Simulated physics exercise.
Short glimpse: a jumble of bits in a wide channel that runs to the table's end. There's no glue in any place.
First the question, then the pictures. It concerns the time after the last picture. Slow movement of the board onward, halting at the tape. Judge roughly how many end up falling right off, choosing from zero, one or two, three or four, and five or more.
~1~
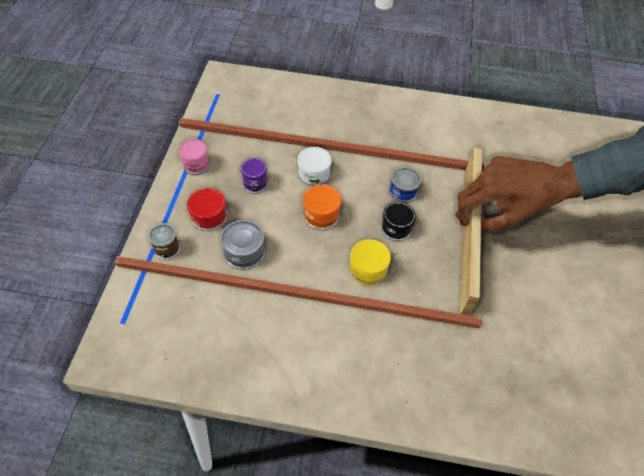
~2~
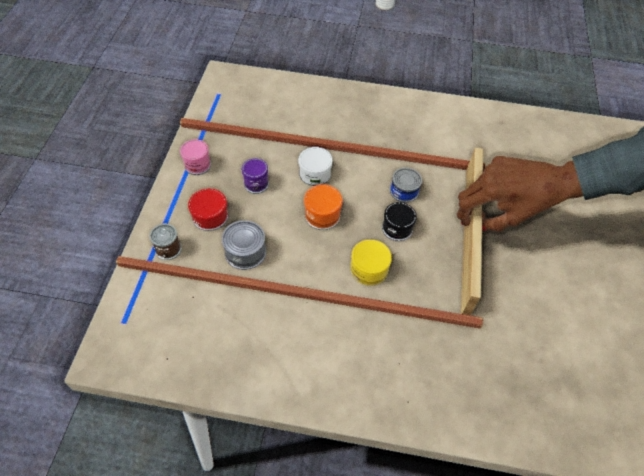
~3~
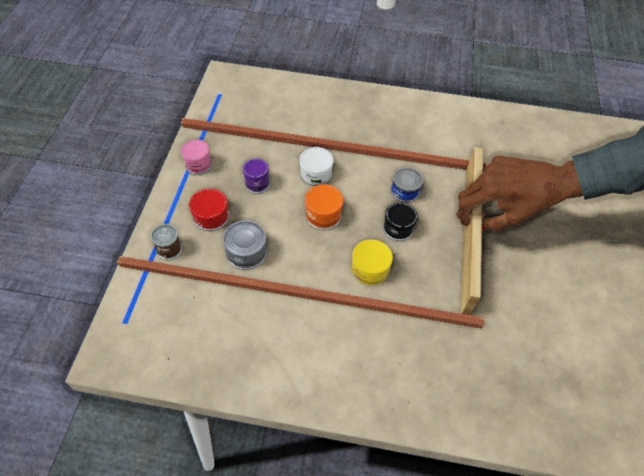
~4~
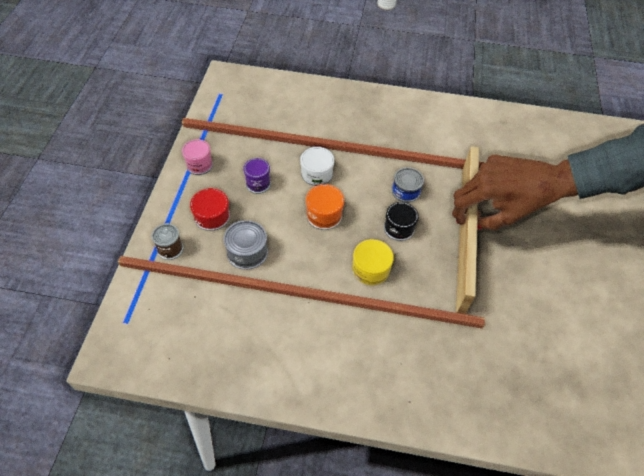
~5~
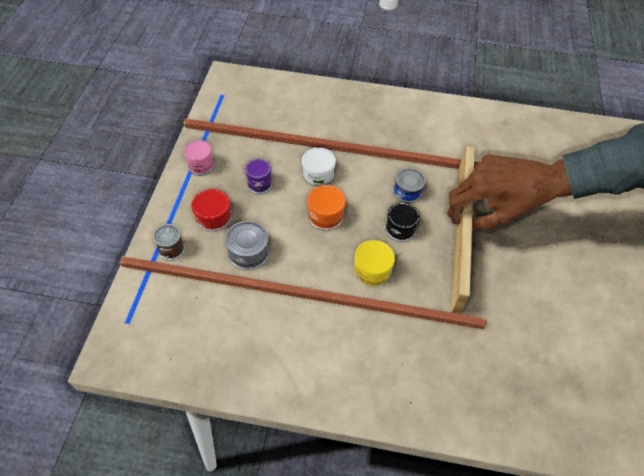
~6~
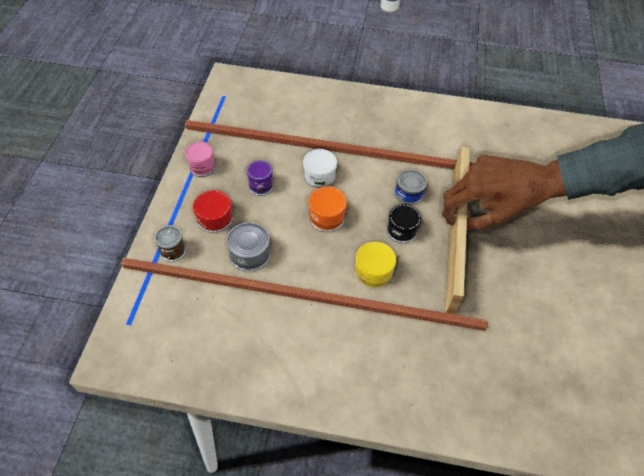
The number of pieces cleared off the edge is going to be five or above.
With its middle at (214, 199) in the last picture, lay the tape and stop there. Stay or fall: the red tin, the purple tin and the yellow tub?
The red tin? It is safe. The purple tin? It is safe. The yellow tub? It is safe.
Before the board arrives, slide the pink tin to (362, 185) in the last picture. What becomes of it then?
Pink tin: Safe.
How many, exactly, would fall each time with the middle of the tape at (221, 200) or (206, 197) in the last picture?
So that's 1 for the first and 3 for the second.
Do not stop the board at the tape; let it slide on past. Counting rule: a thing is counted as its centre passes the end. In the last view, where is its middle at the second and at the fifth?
Pixels in order: Roughly (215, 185), roughly (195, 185).
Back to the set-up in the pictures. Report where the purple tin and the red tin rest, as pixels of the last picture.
They finish at roughly (164, 162) and (147, 207) respectively.
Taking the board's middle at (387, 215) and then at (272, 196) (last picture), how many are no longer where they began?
3 and 9.
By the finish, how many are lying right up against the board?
In contact: 3.
A little later, none off yet; pink tin at rest near (201, 160); brown tin at rest near (171, 244); red tin at rest near (214, 211).
Next, none off yet; pink tin at rest near (201, 160); brown tin moving near (164, 244); red tin shifted a little near (194, 213).
When it is over, the number that fall off is five or more; down, orange tin, white tin, grey tin, brown tin and pink tin.
